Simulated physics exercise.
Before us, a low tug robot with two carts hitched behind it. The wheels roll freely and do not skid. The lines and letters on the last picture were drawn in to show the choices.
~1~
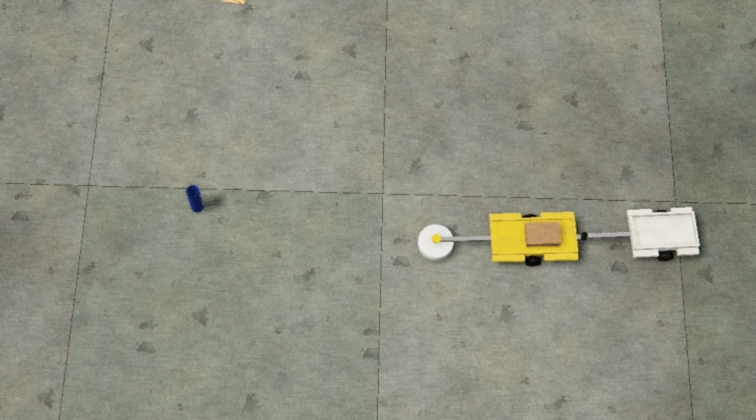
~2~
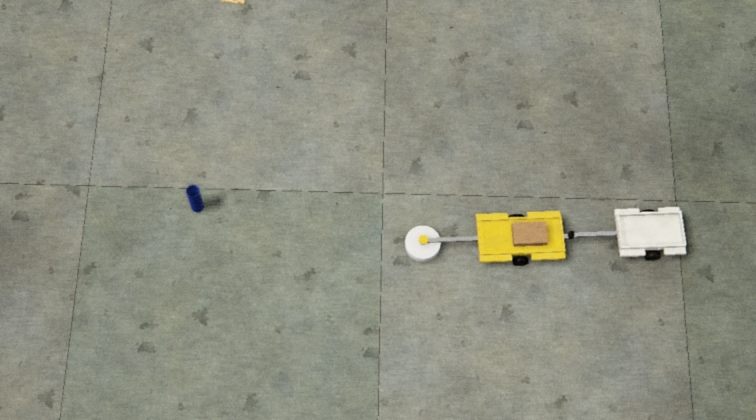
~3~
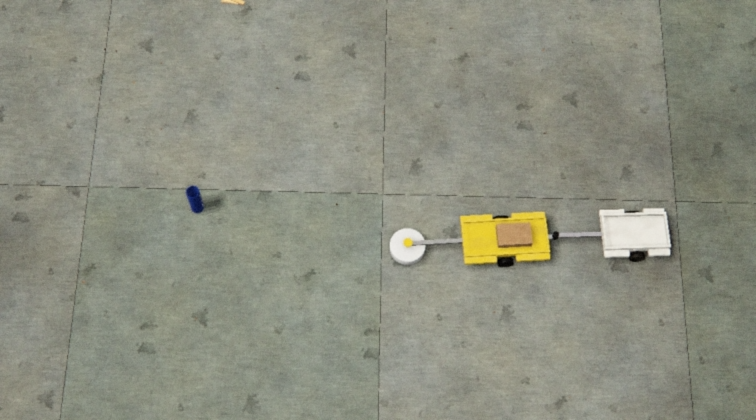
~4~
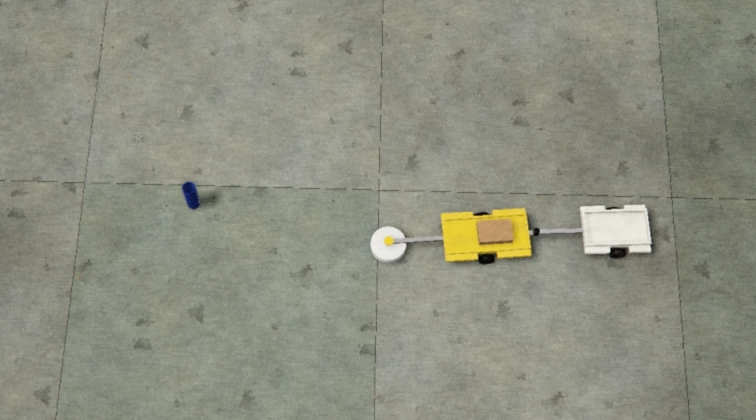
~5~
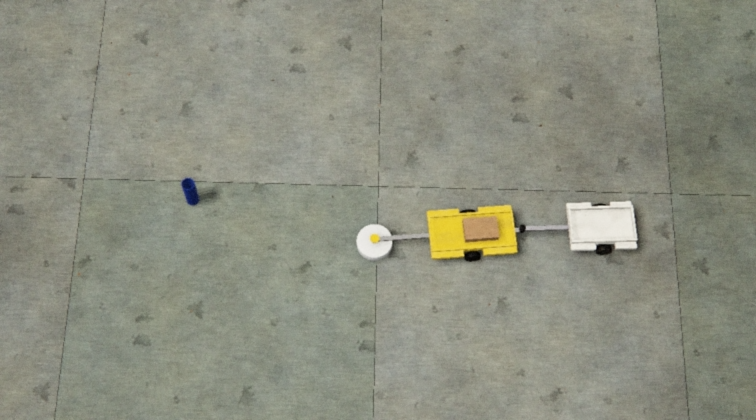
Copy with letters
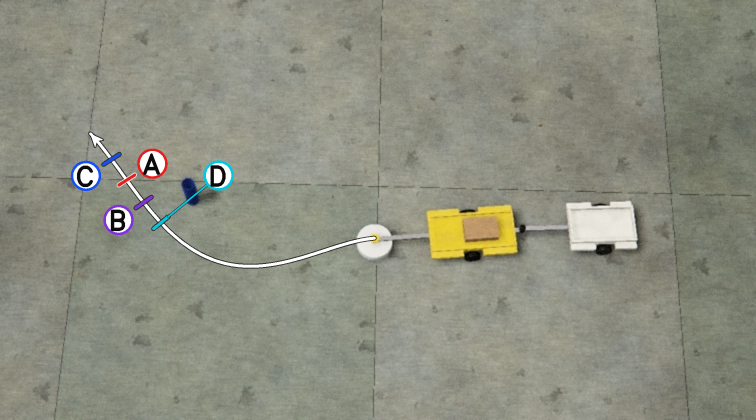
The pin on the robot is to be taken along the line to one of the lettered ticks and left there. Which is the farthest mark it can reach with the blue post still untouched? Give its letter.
Stop at B.
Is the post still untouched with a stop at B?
Yes.
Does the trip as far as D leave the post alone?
Yes.
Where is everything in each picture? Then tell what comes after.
In the first frame, blue post (198, 207); robot (436, 242); yellow cart (534, 236).
In the second frame, robot (423, 243); yellow cart (521, 236); white cart (650, 231); blue post (198, 207).
In the third frame, robot (408, 246); yellow cart (505, 237); white cart (635, 232); blue post (198, 207).
In the fourth frame, robot (388, 244); yellow cart (486, 234); white cart (616, 229); blue post (194, 203).
In the fifth frame, robot (374, 242); yellow cart (472, 231); white cart (602, 225); blue post (193, 200).
On the marked copy, A at (127, 180); B at (144, 203); C at (112, 159); D at (161, 223); the route from (375, 238) via (200, 254) to (90, 134).
With B. Early on, robot (287, 265), last cart (513, 229).
Further on, robot (198, 255), last cart (426, 240).
At the end, robot (145, 206), last cart (358, 252); nothing has been touched.
As for the rest, A is too far, the post has been hit; C is too far, the post has been hit; D is safe but short.
